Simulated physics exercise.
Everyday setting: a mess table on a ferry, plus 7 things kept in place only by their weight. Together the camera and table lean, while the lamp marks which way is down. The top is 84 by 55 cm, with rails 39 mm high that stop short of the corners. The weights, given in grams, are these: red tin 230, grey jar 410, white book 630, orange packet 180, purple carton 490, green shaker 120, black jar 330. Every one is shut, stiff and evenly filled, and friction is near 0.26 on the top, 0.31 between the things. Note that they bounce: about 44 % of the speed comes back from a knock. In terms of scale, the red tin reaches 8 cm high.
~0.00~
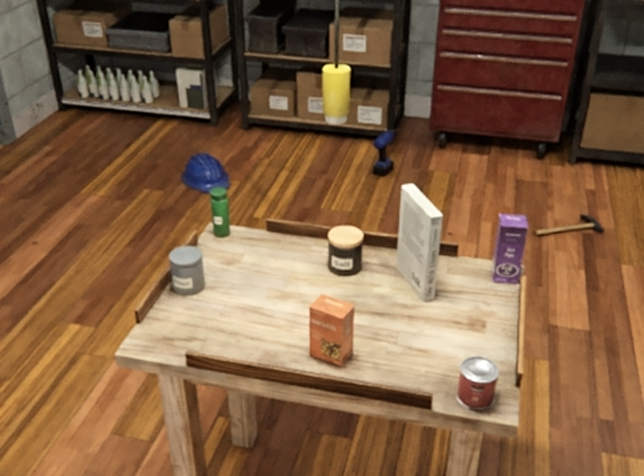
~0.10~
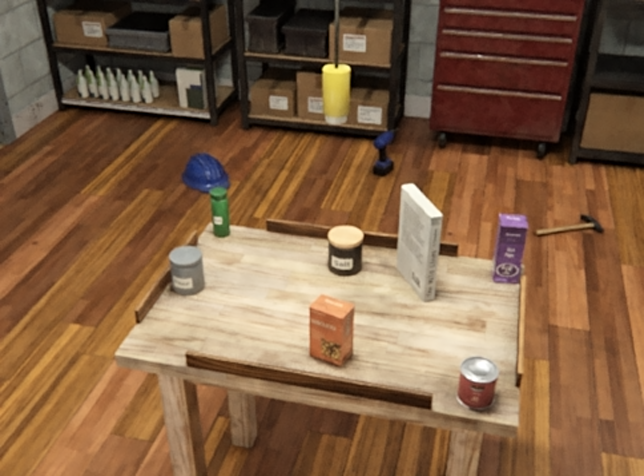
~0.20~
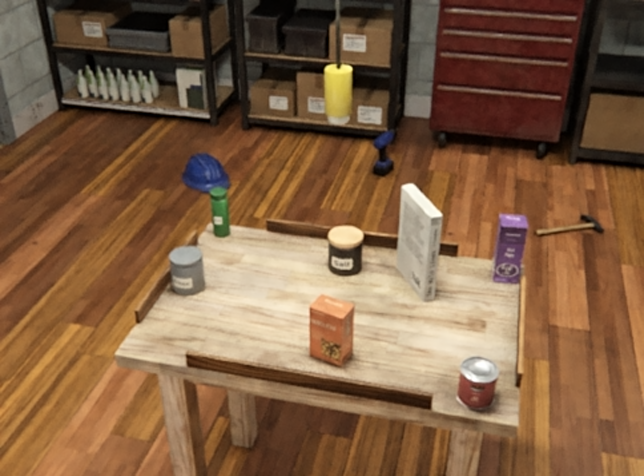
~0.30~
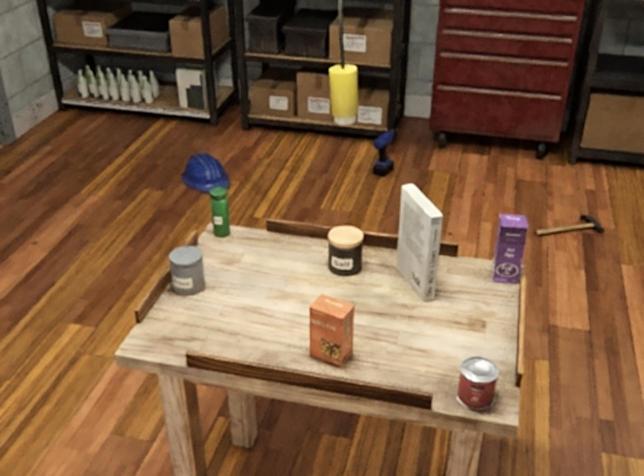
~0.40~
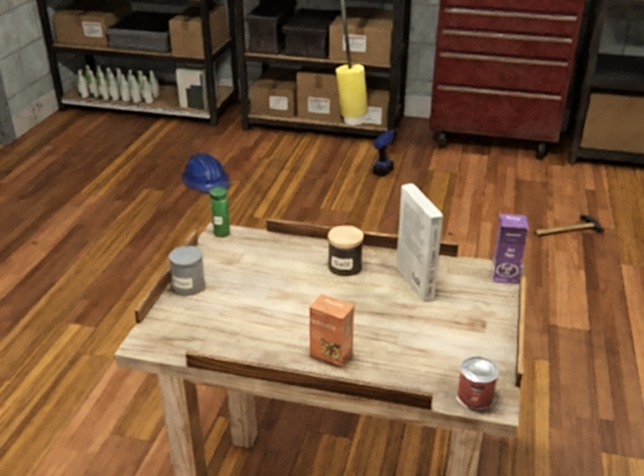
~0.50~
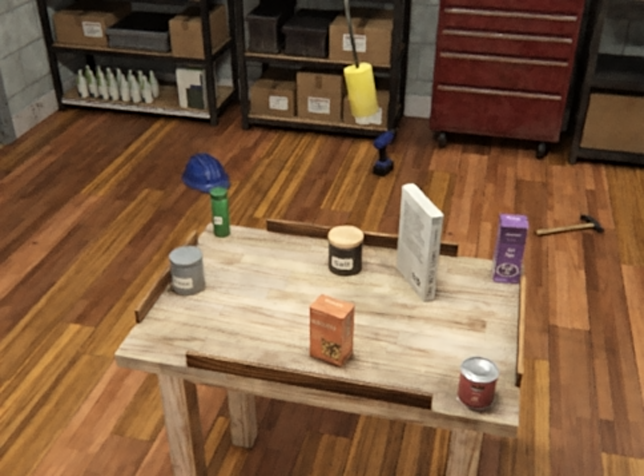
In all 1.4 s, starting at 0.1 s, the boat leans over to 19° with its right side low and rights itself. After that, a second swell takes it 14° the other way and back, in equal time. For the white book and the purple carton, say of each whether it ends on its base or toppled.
White book: Toppled; purple carton: Toppled.
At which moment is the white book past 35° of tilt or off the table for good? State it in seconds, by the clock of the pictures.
About 0.8 seconds.
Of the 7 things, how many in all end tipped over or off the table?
I make it 3.
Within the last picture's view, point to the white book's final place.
Near (481, 262).
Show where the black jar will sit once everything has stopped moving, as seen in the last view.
Its centre ends close to (381, 256) in the last view.
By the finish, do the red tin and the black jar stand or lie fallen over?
Here's how it ends: The red tin comes down, and the black jar never goes down.
After 1.00 s, floor tilted 15°, right side down; purple carton now off the table; white book on its side near (473, 263); orange packet slid 5 cm.
After 1.40 s, floor tilted 1°, right side down; red tin now off the table; white book on its side near (486, 262); orange packet slid 10 cm.
After 1.80 s, floor tilted 6°, left side down; white book on its side near (485, 263); orange packet slid 10 cm; green shaker slid 9 cm.
At rest (3.4 s), off the table and tipped over, red tin and purple carton; tipped over on the table, white book; not toppled but over 5 cm from the start, grey jar, orange packet, green shaker and black jar. Seen from the same camera at the end, white book near (481, 263).
